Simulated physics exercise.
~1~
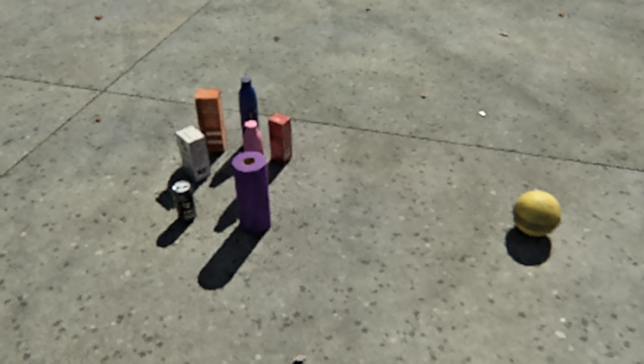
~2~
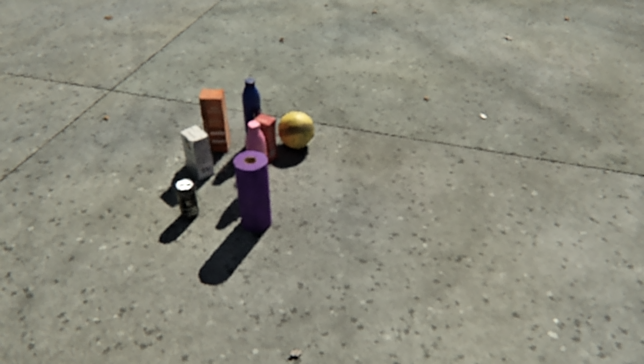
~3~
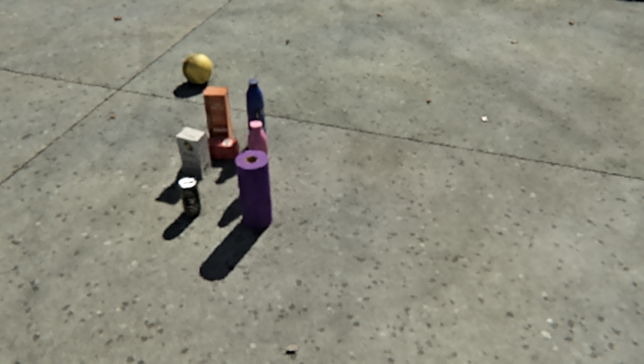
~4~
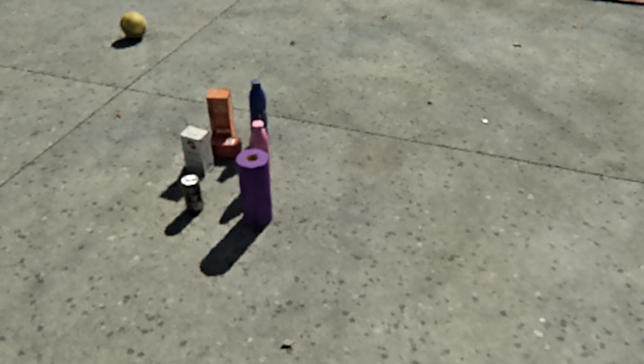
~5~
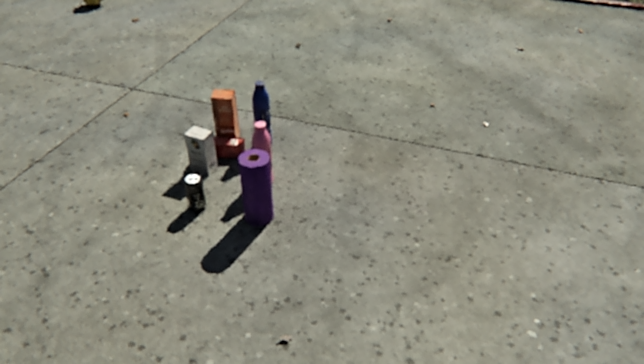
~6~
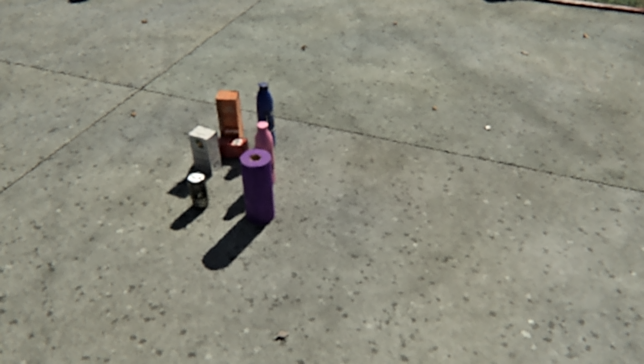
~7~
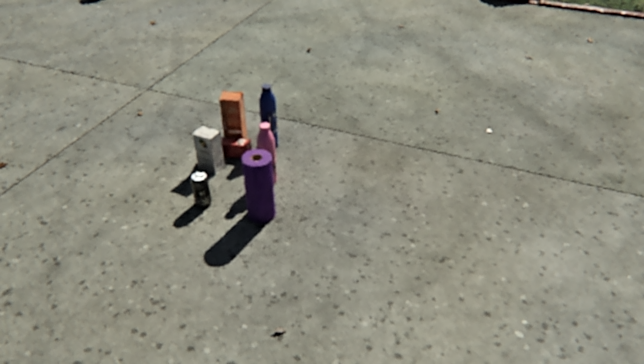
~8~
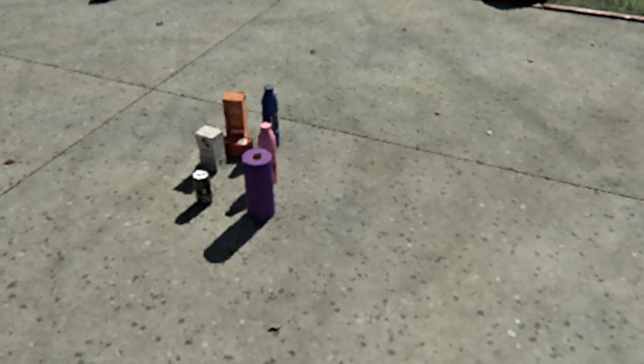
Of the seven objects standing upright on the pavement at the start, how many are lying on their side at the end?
One of them is lying on its side at the end, the red carton.
